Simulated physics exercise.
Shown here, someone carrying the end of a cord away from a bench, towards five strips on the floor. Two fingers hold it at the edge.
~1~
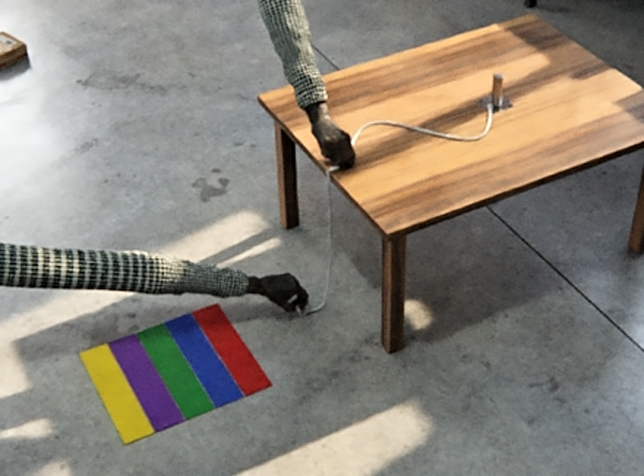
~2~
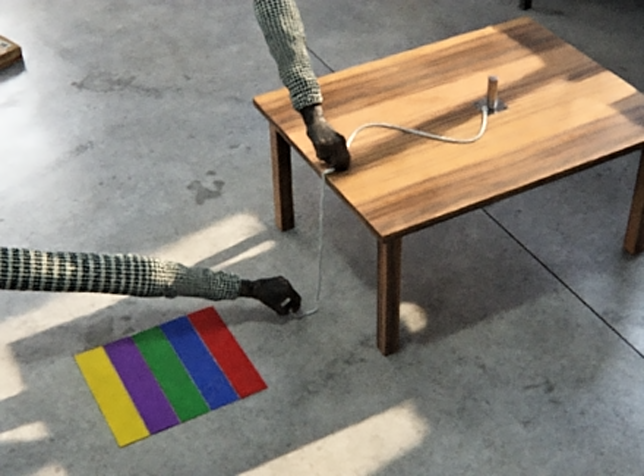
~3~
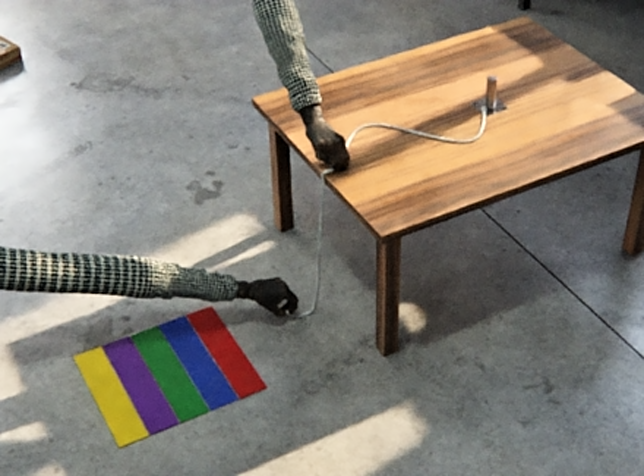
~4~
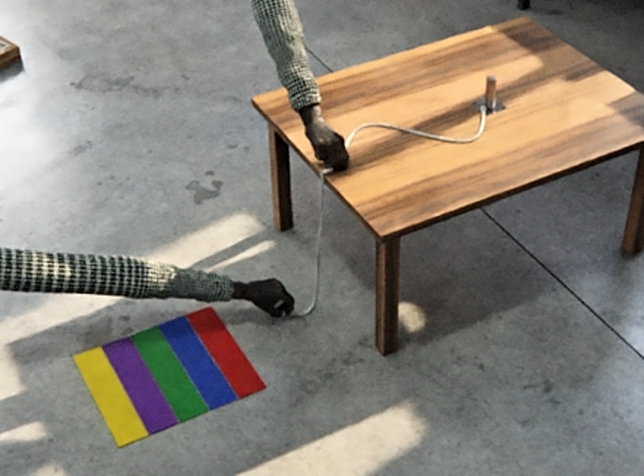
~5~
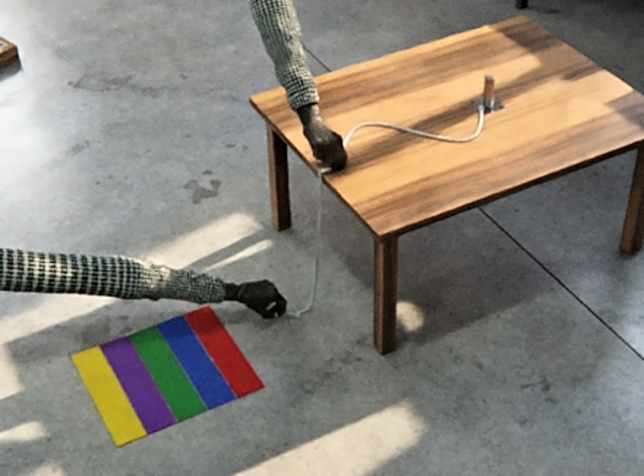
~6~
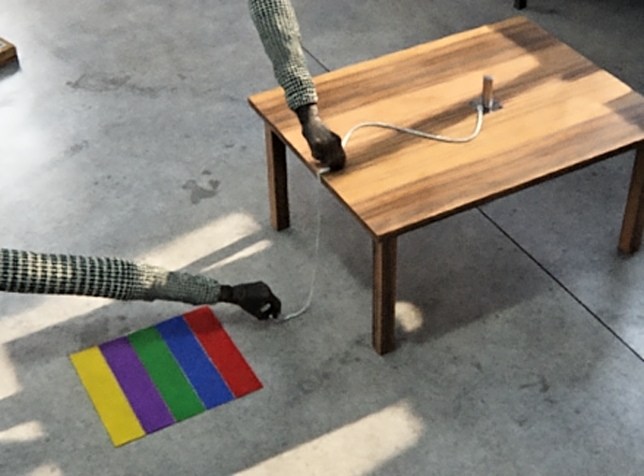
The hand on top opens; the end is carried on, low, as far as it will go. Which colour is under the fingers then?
The end stops over the yellow strip.
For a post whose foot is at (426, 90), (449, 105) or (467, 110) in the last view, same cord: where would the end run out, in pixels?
The places are (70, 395), (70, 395) and (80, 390).
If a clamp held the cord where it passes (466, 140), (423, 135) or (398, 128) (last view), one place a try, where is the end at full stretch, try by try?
About (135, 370), (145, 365) and (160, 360).
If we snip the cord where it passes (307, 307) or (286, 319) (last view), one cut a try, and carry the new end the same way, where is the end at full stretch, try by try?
The places are (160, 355) and (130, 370).
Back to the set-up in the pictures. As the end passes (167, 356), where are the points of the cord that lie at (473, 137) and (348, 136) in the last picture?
At (445, 130), then (316, 167).
Soon after, end near (167, 356); over green.
Then, end near (127, 371); over purple.
At full stretch, end near (103, 380); over yellow. It gets as far as the yellow strip.
